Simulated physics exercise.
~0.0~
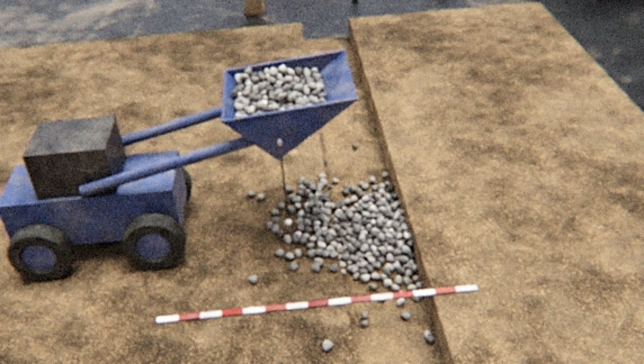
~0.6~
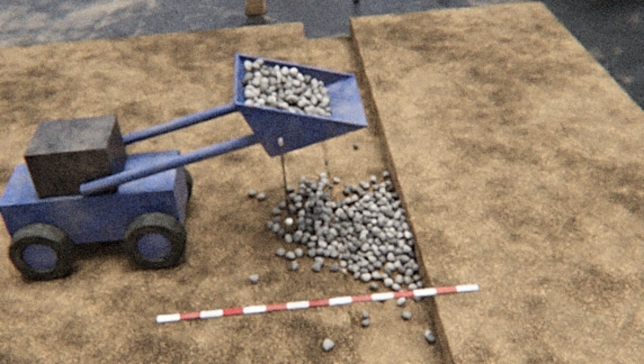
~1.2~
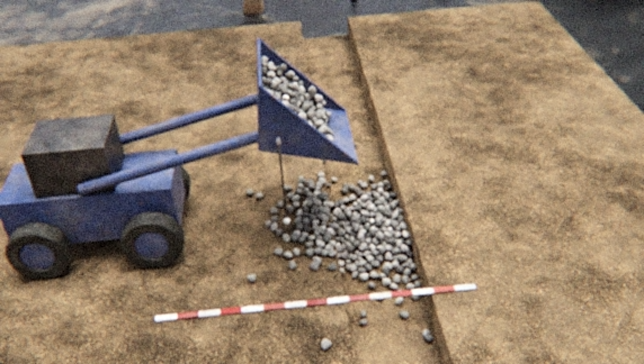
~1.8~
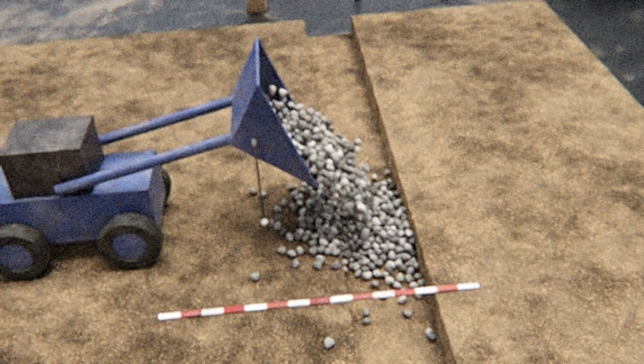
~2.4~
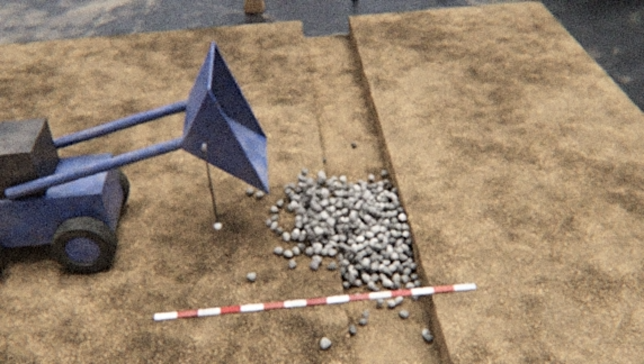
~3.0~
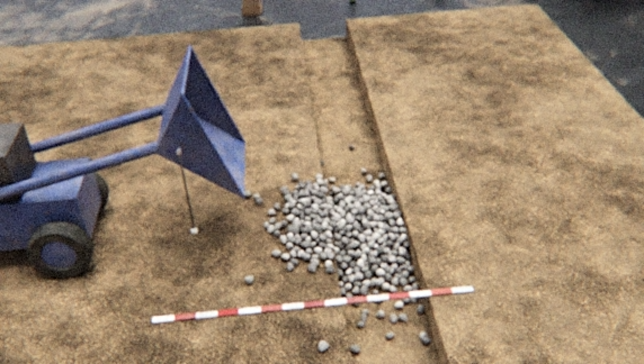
A small blue loader tipped its raised bucket of grey stones forward, pouring them onto the pile already lying in and beside a narrow trench, then backed away to the left with the bucket tilted down, leaving a larger heap behind a red-and-white striped pole.
